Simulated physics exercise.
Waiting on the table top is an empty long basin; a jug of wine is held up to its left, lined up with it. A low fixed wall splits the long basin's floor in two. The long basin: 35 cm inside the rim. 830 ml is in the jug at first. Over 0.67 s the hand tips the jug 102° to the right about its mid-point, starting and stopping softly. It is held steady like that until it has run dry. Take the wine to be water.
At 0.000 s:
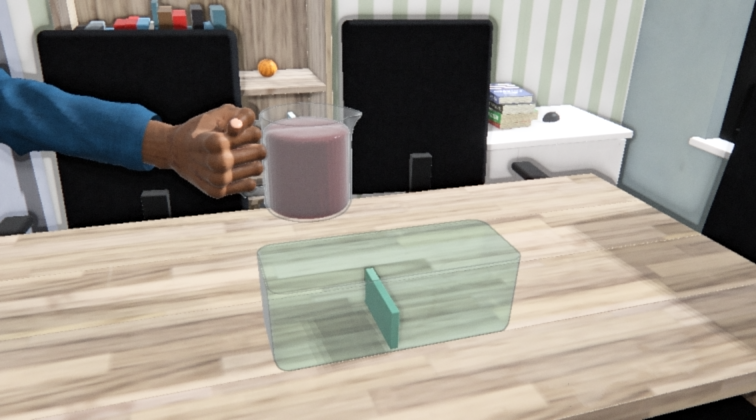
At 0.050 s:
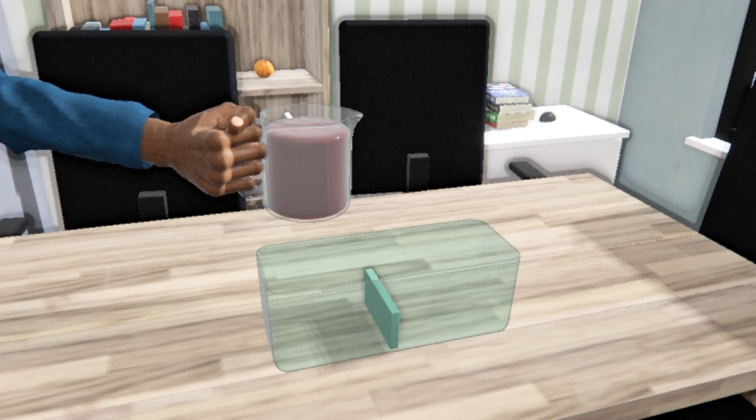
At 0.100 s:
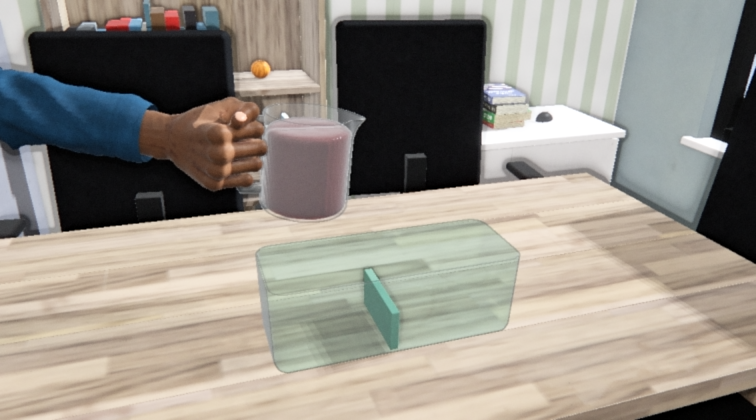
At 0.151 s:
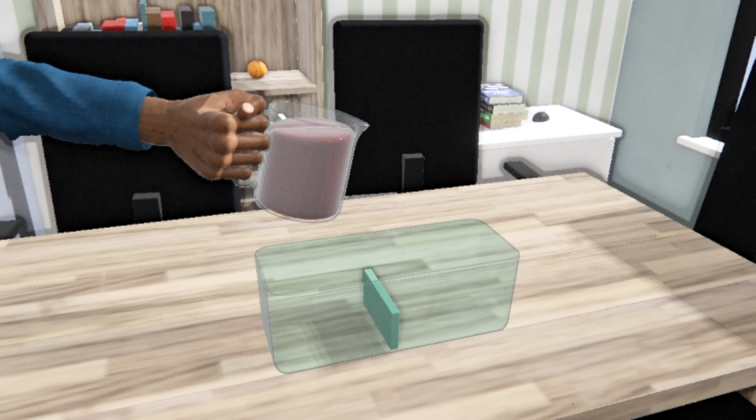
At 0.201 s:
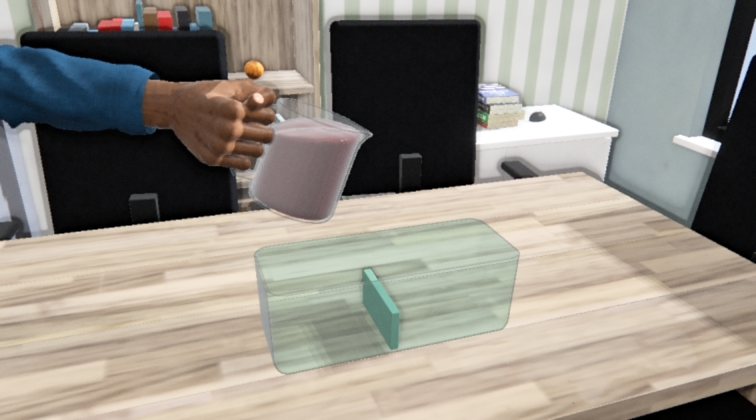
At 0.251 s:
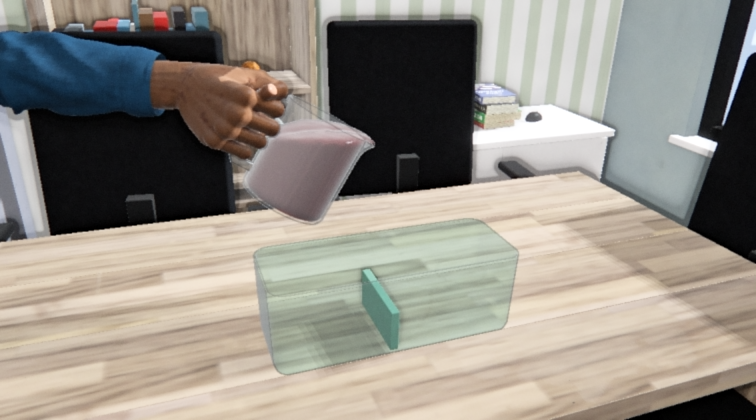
A dark-skinned hand in a blue sleeve, reaching in from the left, tips a clear jug of dull pinkish-purple liquid to the right, slowly at first and then further, the liquid shifting towards the lip. Below it, a long, empty, pale green transparent basin with a short teal wall inside stands on a striped wooden table. The slightly raised view drifts very slightly, showing black chairs, shelves, books and a white desk behind.
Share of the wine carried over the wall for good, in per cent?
Near 94 per cent.
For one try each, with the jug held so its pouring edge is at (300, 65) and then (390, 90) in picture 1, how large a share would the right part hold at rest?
Try 1: 15 %; try 2: 95 %.
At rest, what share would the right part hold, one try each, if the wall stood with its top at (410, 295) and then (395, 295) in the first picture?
In turn about 40 and 80 per cent.
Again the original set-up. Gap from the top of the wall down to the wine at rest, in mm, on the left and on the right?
Left roughly 58 mm; right roughly 24 mm.
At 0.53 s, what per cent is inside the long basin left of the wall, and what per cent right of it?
Roughly 0 sits left and 14 sits right.
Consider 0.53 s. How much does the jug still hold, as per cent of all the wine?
Some 62 % of it is still there.
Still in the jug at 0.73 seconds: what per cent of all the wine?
Around 20 in a hundred is still there.
Then, 0.53 s in, the tilt is 91° and 62 per cent is still to pour, 0 is left of the wall and 14 right of it.
Then, 0.73 s in, the tilt is 102° and 20 per cent is still to pour, 1 is left of the wall and 62 right of it.
Then, 0.94 s in, the tilt is 102° and 5 per cent is still to pour, 2 is left of the wall and 87 right of it.
Then, 1.17 s in, the tilt is 102° and 1 per cent is still to pour, 3 is left of the wall and 94 right of it.
Finally, 4 per cent lies left of the wall, 94 right of it and 1 outside.
